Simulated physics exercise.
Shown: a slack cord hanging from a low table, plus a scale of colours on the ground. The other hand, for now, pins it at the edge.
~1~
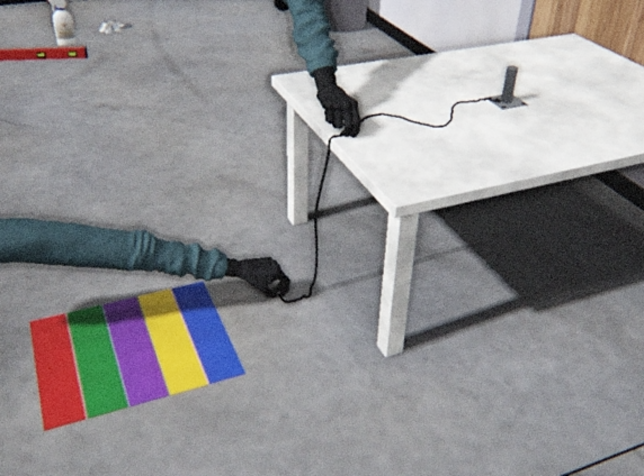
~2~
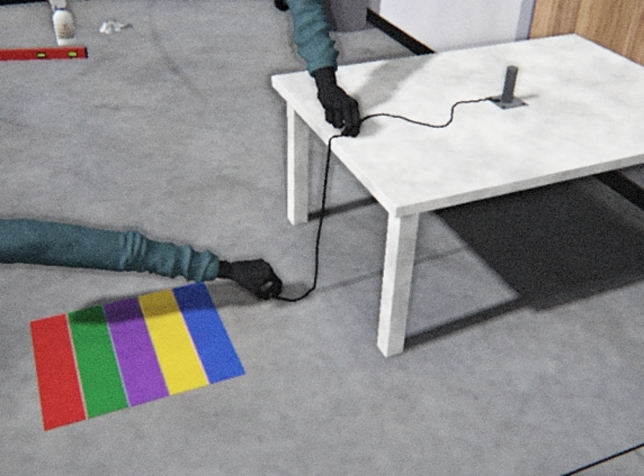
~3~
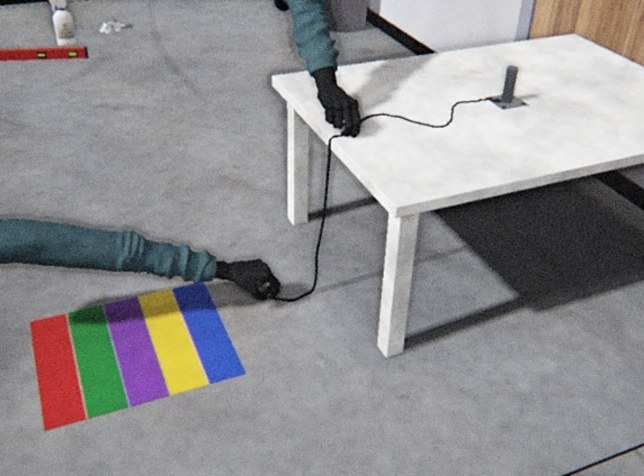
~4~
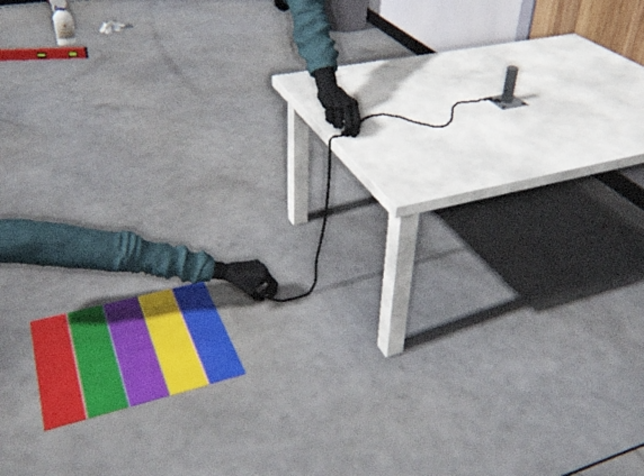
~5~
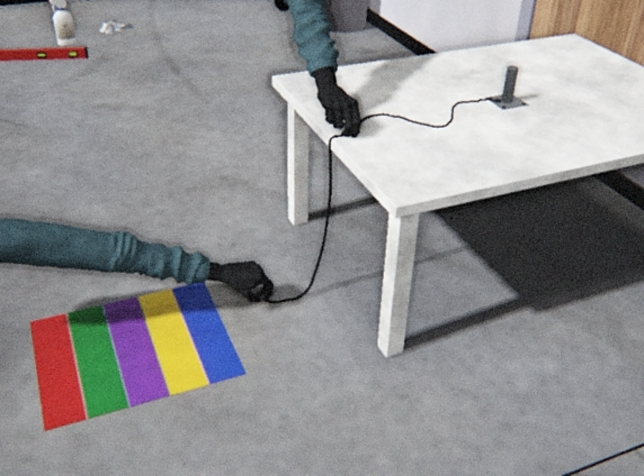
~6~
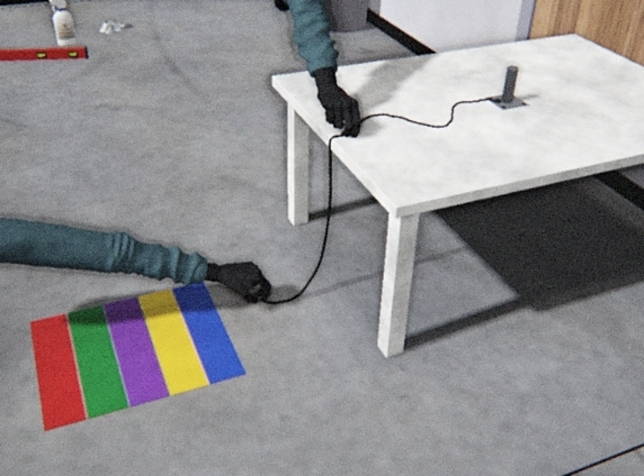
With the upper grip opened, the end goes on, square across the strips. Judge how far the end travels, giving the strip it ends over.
It ends over the green strip.
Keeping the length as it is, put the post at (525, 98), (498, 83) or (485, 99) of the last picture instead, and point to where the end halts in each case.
Roughly (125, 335), then (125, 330), then (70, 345).
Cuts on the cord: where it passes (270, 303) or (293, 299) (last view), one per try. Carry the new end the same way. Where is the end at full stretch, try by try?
Estimated pixels: (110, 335) then (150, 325).
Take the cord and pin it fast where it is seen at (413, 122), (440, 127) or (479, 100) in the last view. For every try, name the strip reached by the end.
First try purple, second purple, third green.
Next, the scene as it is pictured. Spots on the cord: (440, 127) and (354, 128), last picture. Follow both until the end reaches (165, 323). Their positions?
(406, 122), then (326, 165).
Soon after, end near (165, 323); over yellow.
Then, end near (119, 334); over purple.
At full stretch, end near (91, 341); over green. Over green.
